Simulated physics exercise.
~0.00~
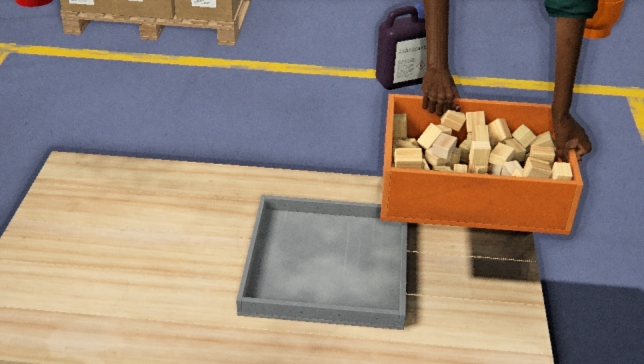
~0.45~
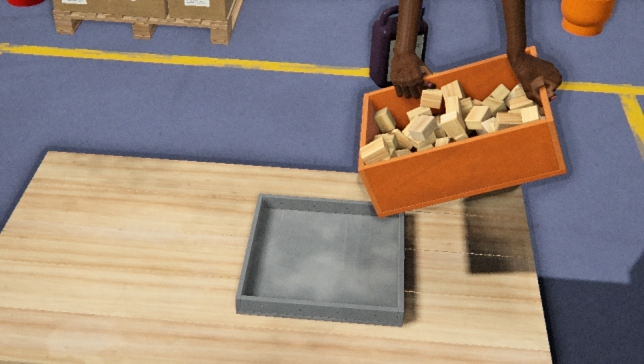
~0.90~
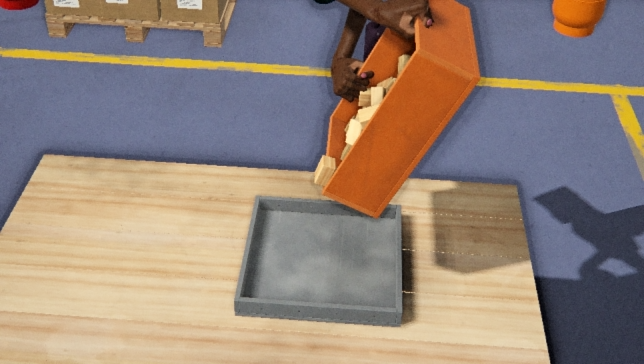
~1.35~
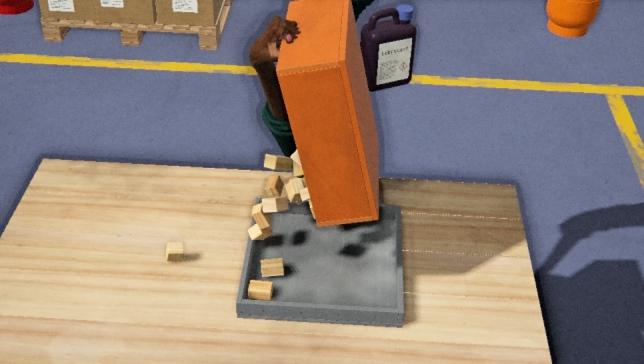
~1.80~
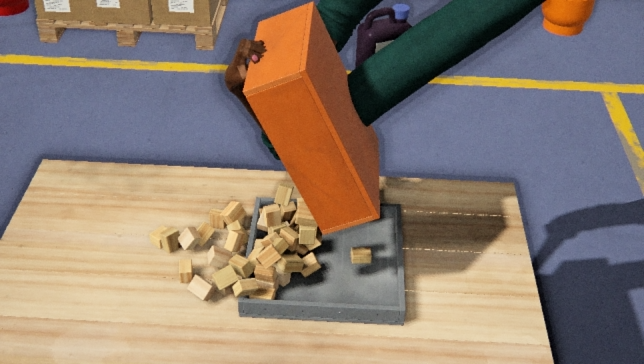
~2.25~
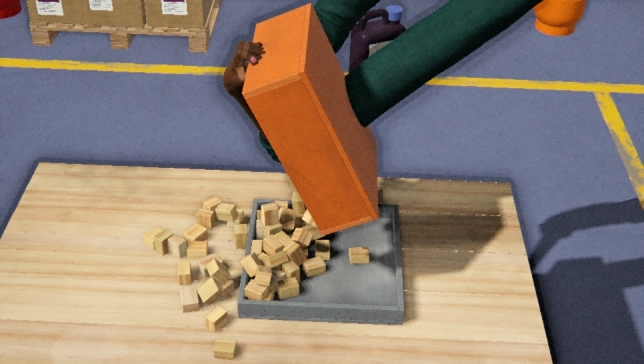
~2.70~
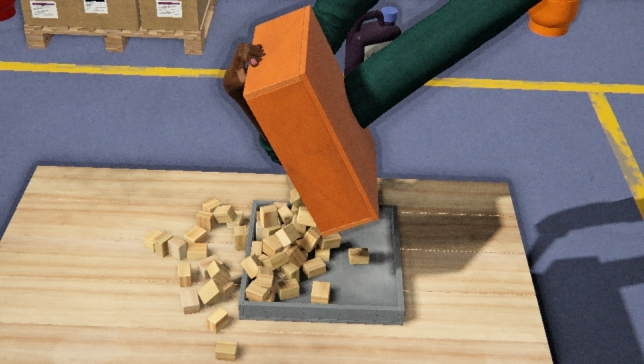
Two hands tipping wooden blocks from an orange tote into a grey tray, many landing inside and others scattering across the table.
